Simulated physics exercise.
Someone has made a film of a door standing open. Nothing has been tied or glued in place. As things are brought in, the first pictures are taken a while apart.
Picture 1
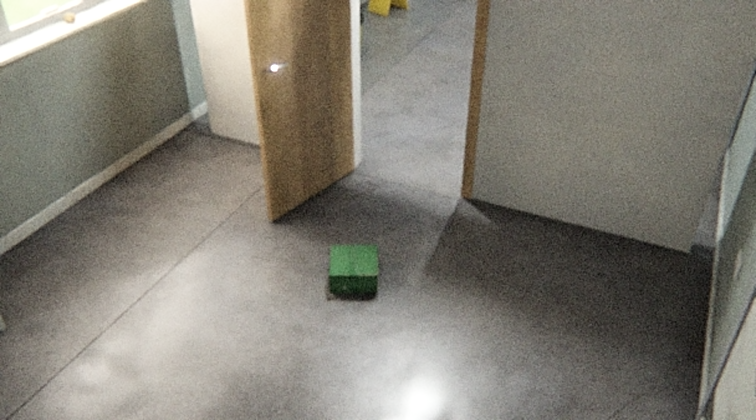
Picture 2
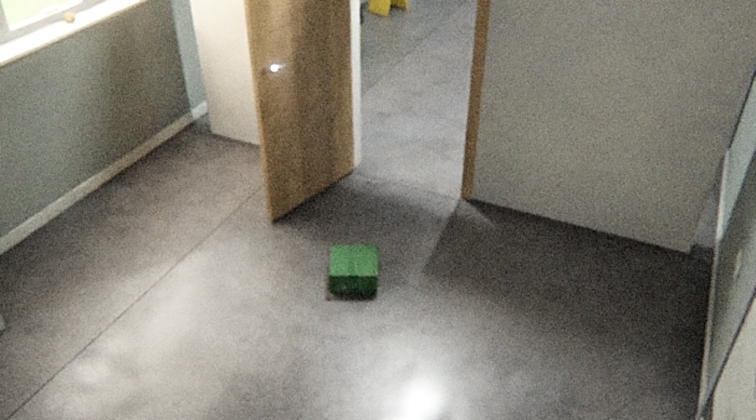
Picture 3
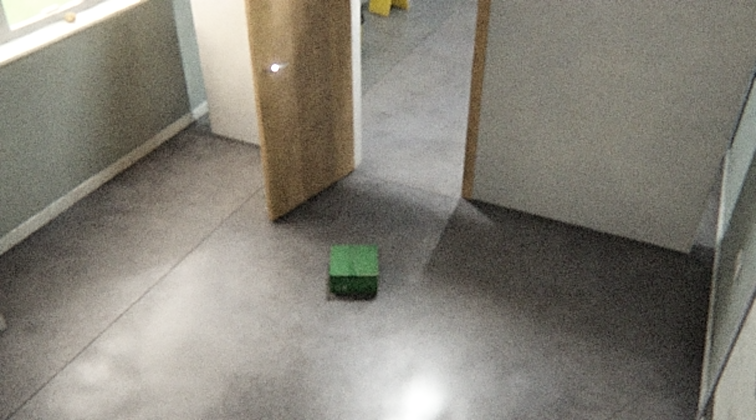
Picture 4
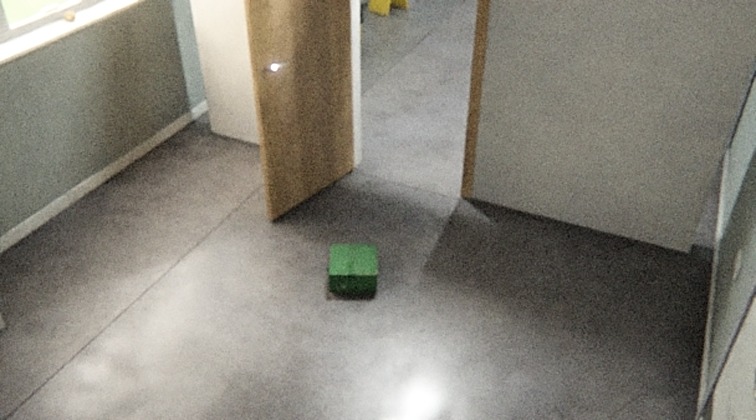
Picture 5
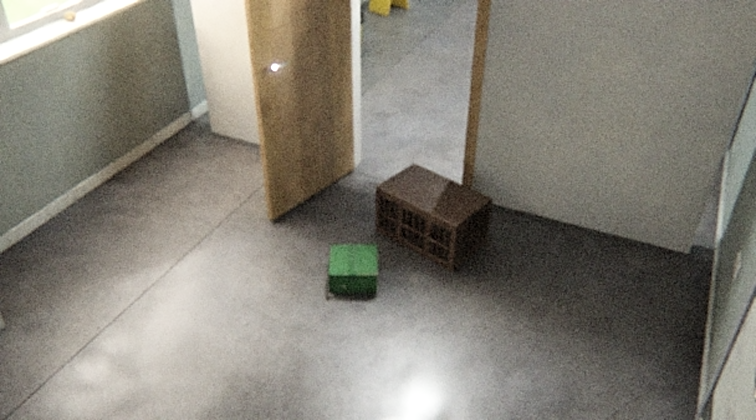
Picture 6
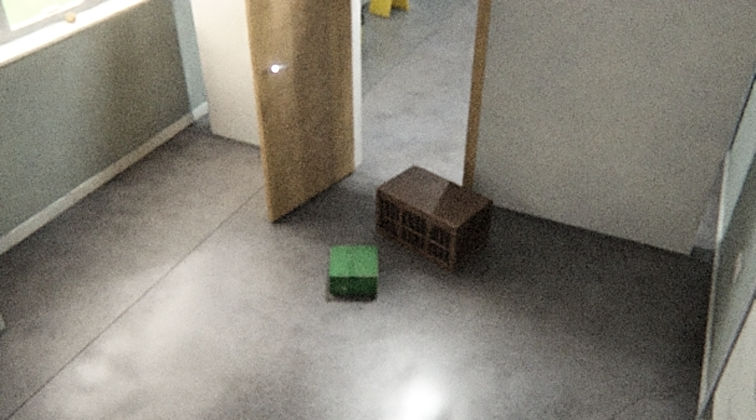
Brown chest appearing in the open doorway behind a small green parcel on a grey floor, while the wooden door stays still.
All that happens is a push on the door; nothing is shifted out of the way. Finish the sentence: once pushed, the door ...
... never meets the frame.
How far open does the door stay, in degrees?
About 50°.
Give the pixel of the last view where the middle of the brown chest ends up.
It ends up near (438, 217).
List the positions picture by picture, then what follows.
In the first frame, door wide open and still; green parcel (354, 269).
In the second frame, door wide open and still; green parcel (354, 269).
In the third frame, door wide open and still; green parcel (354, 269).
In the fourth frame, door wide open and still; green parcel (354, 268).
In the fifth frame, door wide open and still; green parcel (354, 268).
In the sixth frame, door wide open and still; brown chest (433, 217); green parcel (354, 270).
Then, 0.40 s after the last picture, door at 86°.
Then, 0.70 s after the last picture, door at 58°.
At rest, door at 51°; both in place. Seen from the same camera at the end, brown chest near (438, 217).
